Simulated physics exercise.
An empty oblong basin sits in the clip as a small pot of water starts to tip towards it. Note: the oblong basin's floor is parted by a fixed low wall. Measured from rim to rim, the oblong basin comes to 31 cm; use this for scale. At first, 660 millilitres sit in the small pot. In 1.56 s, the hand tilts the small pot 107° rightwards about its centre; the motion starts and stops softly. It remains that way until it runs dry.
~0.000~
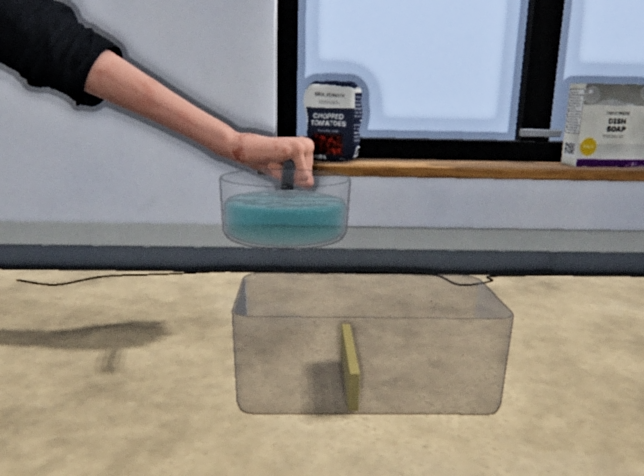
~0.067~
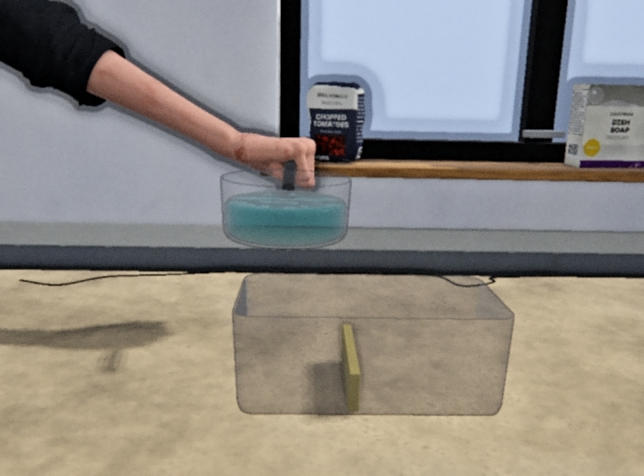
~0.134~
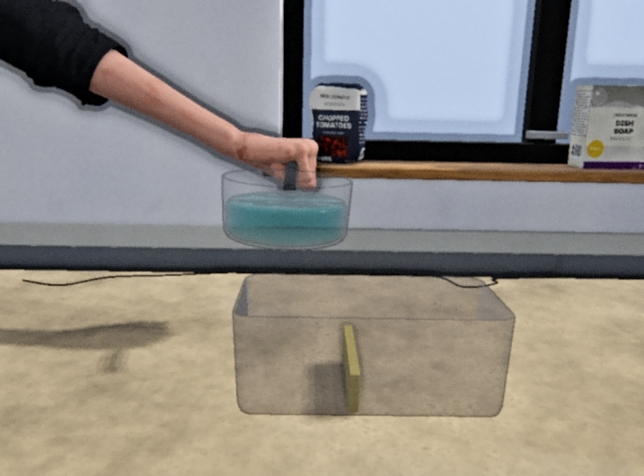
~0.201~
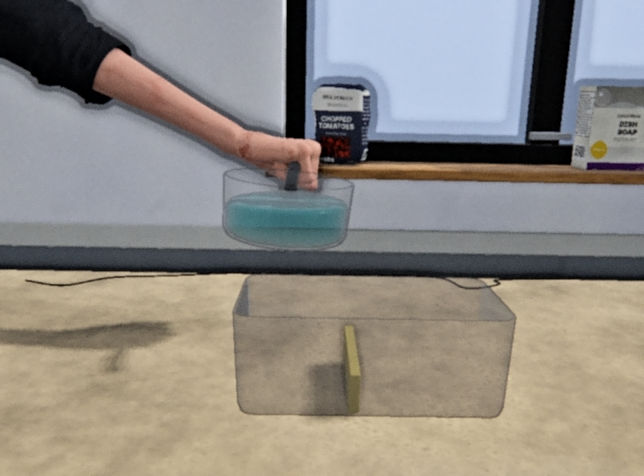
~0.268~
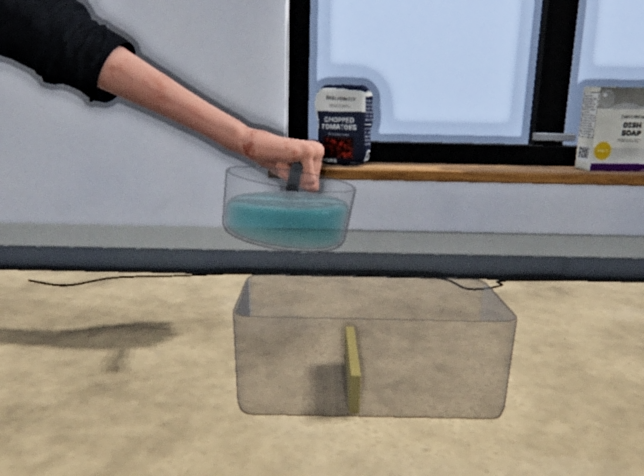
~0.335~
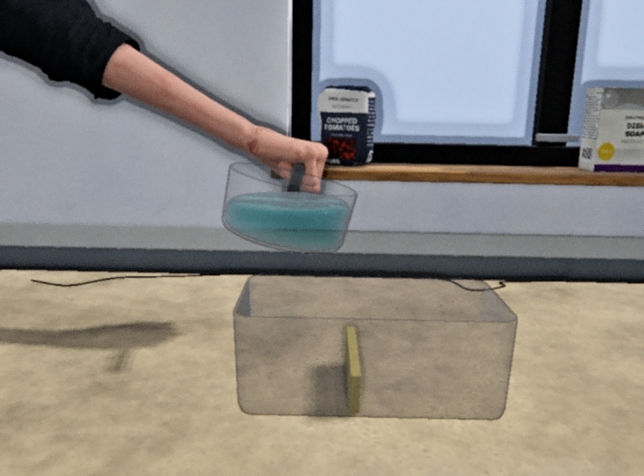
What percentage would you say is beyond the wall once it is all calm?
I would put it at about 84 per cent.
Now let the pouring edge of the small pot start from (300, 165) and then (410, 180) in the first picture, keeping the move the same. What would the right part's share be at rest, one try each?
Respectively about 35 and 100 percent.
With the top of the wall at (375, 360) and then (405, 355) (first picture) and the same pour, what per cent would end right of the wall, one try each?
It comes to 60 per cent, and then 20 per cent.
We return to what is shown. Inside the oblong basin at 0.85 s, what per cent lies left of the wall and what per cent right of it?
Roughly 0 sits left and 14 sits right.
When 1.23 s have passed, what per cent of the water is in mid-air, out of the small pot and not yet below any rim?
Some 5 % is up in the air.
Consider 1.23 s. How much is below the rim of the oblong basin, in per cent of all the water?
84 %, more or less.
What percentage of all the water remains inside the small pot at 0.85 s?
Roughly 60 %.
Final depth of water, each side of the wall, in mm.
Roughly 6 mm on the left side and 22 mm on the right side.
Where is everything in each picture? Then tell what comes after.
In the first frame, it leans 0°; its right rim is at (350, 180); the water meets the walls at (225, 199) and (346, 201); the oblong basin's rim runs from (239, 294) to (495, 297); the wall's top is at (350, 348).
In the second frame, it leans 0°; its right rim is at (350, 181); the water meets the walls at (225, 199) and (347, 201).
In the third frame, it leans 2°; its right rim is at (352, 183); the water meets the walls at (226, 199) and (347, 202).
In the fourth frame, it leans 4°; its right rim is at (353, 186); the water meets the walls at (228, 199) and (348, 203).
In the fifth frame, it leans 8°; its right rim is at (355, 190); the water meets the walls at (228, 199) and (349, 203).
In the sixth frame, it leans 12°; its right rim is at (356, 195); the water meets the walls at (228, 199) and (351, 204).
After 0.85 s the tilt is 61° and 60 per cent is still to pour, 0 is left of the wall and 14 right of it.
After 1.23 s the tilt is 96° and 11 per cent is still to pour, 6 is left of the wall and 78 right of it.
After 1.63 s the tilt is 107° and 0 per cent is still to pour, 16 is left of the wall and 83 right of it.
After 2.06 s the tilt is 107° and 0 per cent is still to pour, 16 is left of the wall and 84 right of it.
In the end 16 per cent lies left of the wall, 84 right of it and 0 outside.
